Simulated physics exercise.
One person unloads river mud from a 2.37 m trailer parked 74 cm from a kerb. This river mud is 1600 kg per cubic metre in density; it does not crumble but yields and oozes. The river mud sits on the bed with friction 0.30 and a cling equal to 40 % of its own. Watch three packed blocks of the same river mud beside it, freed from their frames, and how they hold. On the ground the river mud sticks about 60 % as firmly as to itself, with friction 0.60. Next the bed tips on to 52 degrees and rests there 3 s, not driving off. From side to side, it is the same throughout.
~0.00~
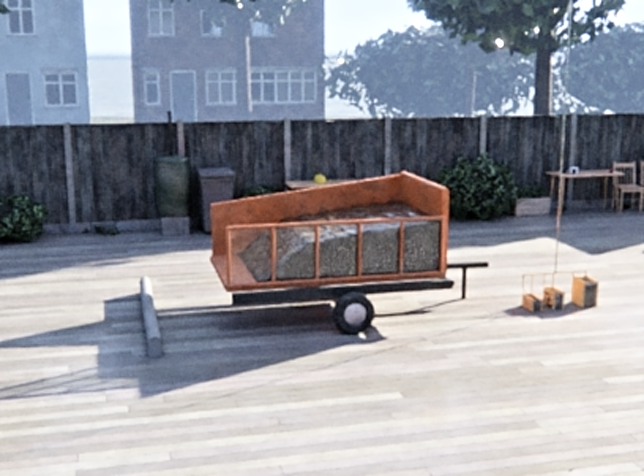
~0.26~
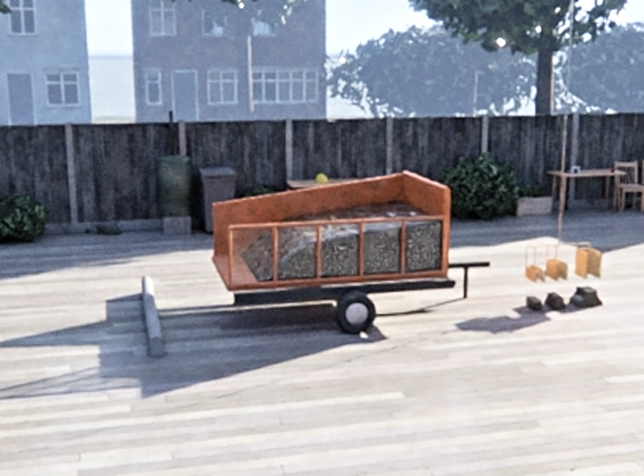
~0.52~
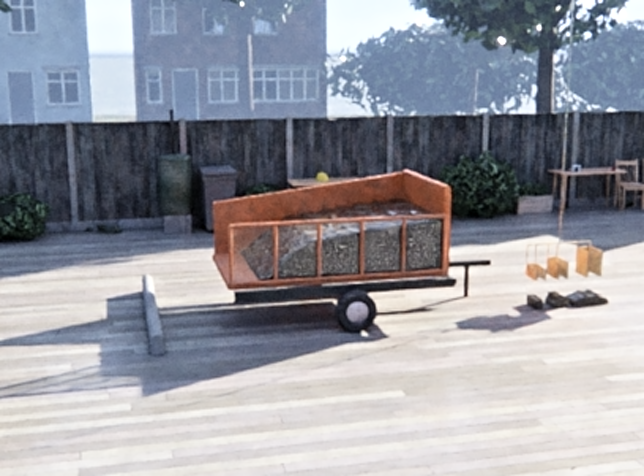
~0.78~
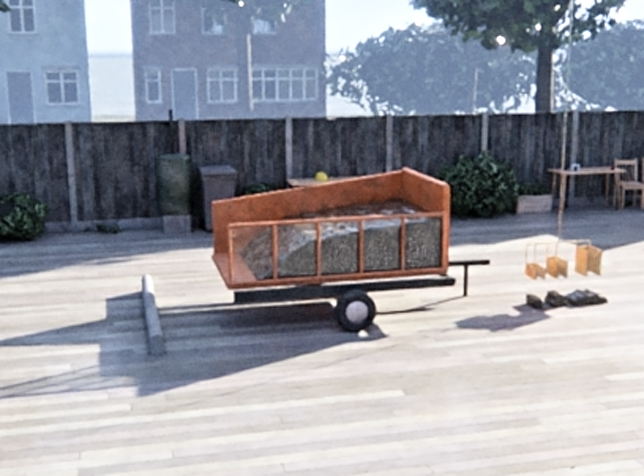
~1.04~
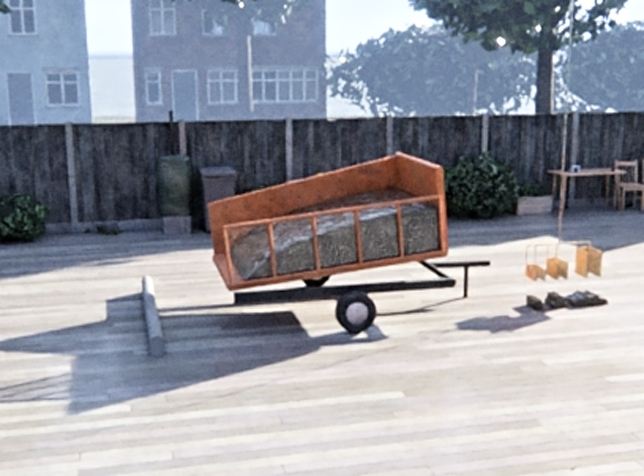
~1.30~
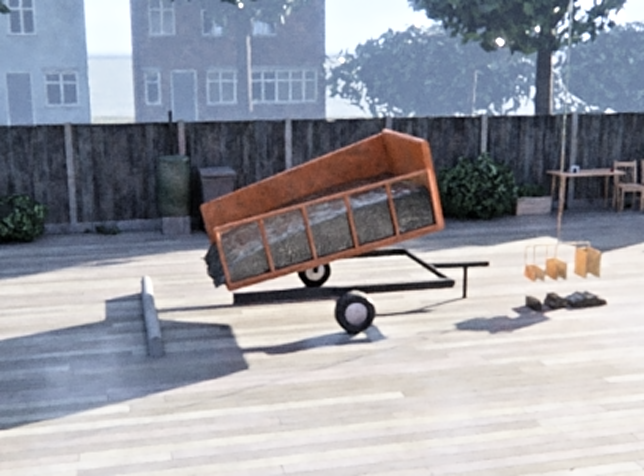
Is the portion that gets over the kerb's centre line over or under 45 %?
Fraction over the kerb's centre line - more than 45 %.
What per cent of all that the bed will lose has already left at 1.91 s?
Some 40 in a hundred.
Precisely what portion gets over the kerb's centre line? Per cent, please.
55 per cent.
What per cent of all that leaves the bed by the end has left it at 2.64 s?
The figure is some 90 %.
After 1.91 s, the tilt is 31 degrees, 62 % is on the bed and 3 % past the kerb's middle.
After 2.64 s, the tilt is 51 degrees, 8 % is on the bed and 37 % past the kerb's middle.
After 3.37 s, the tilt is 52 degrees, none is on the bed and 54 % past the kerb's middle.
After 4.09 s, the tilt is 52 degrees, none is on the bed and 54 % past the kerb's middle.
After 5.79 s, at the end, the tilt is 52 degrees, none is on the bed and 54 % past the kerb's middle.
